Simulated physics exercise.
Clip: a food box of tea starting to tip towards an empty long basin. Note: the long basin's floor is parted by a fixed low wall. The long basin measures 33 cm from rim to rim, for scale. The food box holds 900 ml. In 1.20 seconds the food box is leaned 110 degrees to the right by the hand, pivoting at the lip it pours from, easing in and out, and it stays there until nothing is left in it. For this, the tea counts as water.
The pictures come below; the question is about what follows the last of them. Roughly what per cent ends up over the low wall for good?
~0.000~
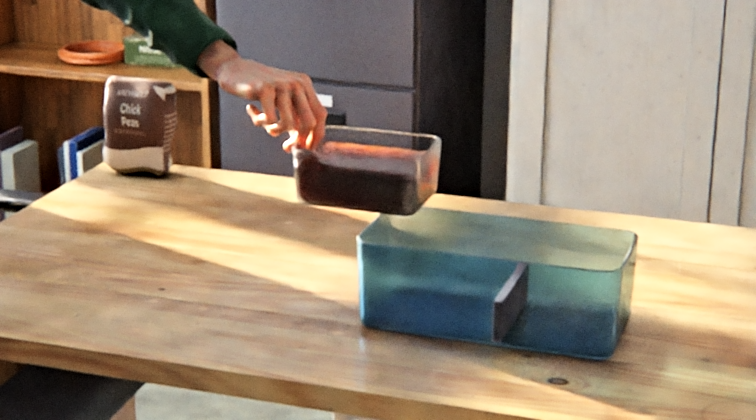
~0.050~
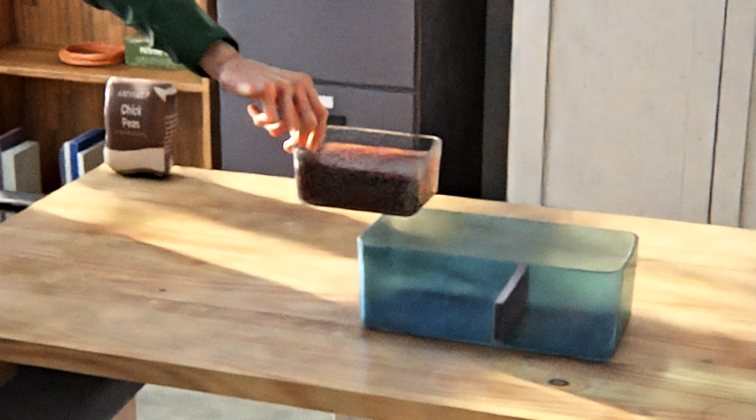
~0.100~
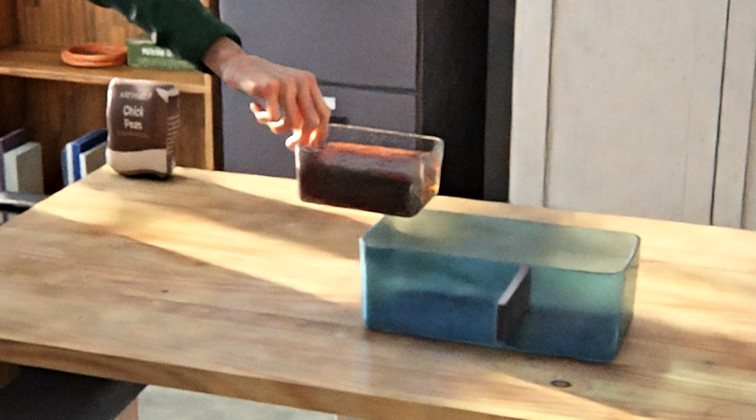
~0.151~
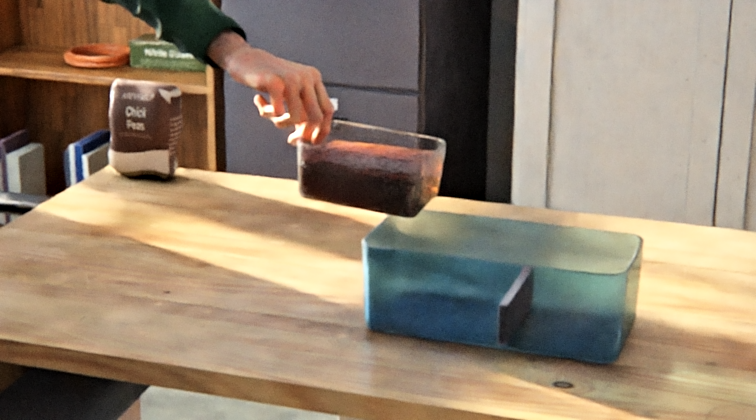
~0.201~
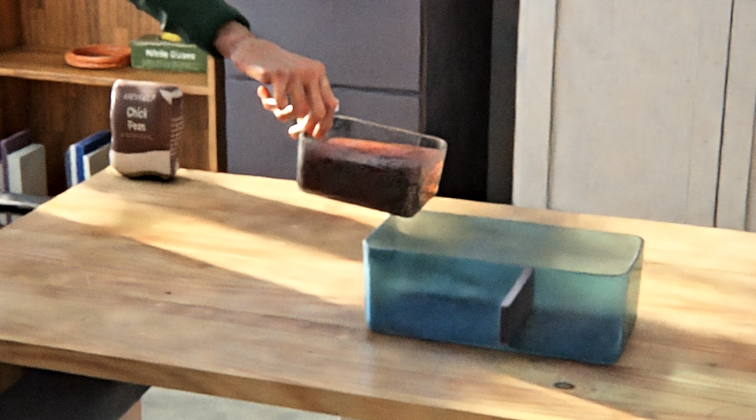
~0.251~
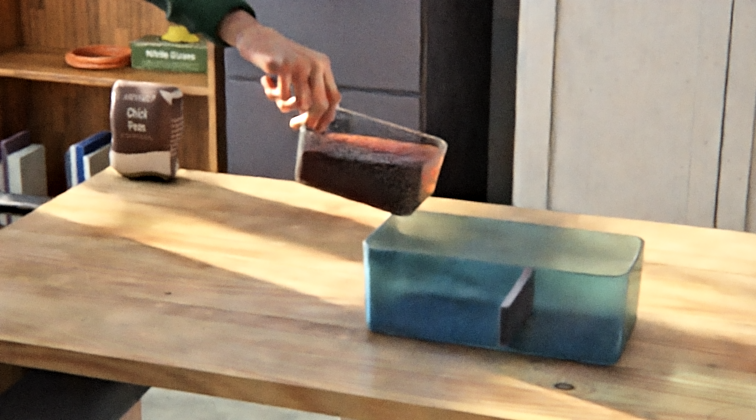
About 44 in every hundred.
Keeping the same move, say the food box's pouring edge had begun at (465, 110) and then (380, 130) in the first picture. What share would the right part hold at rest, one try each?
85 in a hundred, followed by 5 in a hundred.
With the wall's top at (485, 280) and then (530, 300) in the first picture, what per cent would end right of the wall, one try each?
Result: 80 per cent, then 30 per cent.
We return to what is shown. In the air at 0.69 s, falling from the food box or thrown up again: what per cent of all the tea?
I'd put it at about 38 percent.
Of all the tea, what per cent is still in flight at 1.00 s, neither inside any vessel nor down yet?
Near 10 percent.
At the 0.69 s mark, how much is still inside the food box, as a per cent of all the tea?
At that time about 48 in a hundred parts are still held.
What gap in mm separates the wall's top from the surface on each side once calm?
On the left it's about 36 mm; on the right, about 34 mm.
Then, 0.69 s in, the tilt is 67° and 49 per cent is still to pour, 13 is left of the wall and 0 right of it.
Then, 1.00 s in, the tilt is 103° and 7 per cent is still to pour, 32 is left of the wall and 46 right of it.
Then, 1.34 s in, the tilt is 110° and 0 per cent is still to pour, 50 is left of the wall and 44 right of it.
Then, 1.70 s in, the tilt is 110° and 0 per cent is still to pour, 50 is left of the wall and 44 right of it.
Finally, 50 per cent lies left of the wall, 44 right of it and 6 outside.
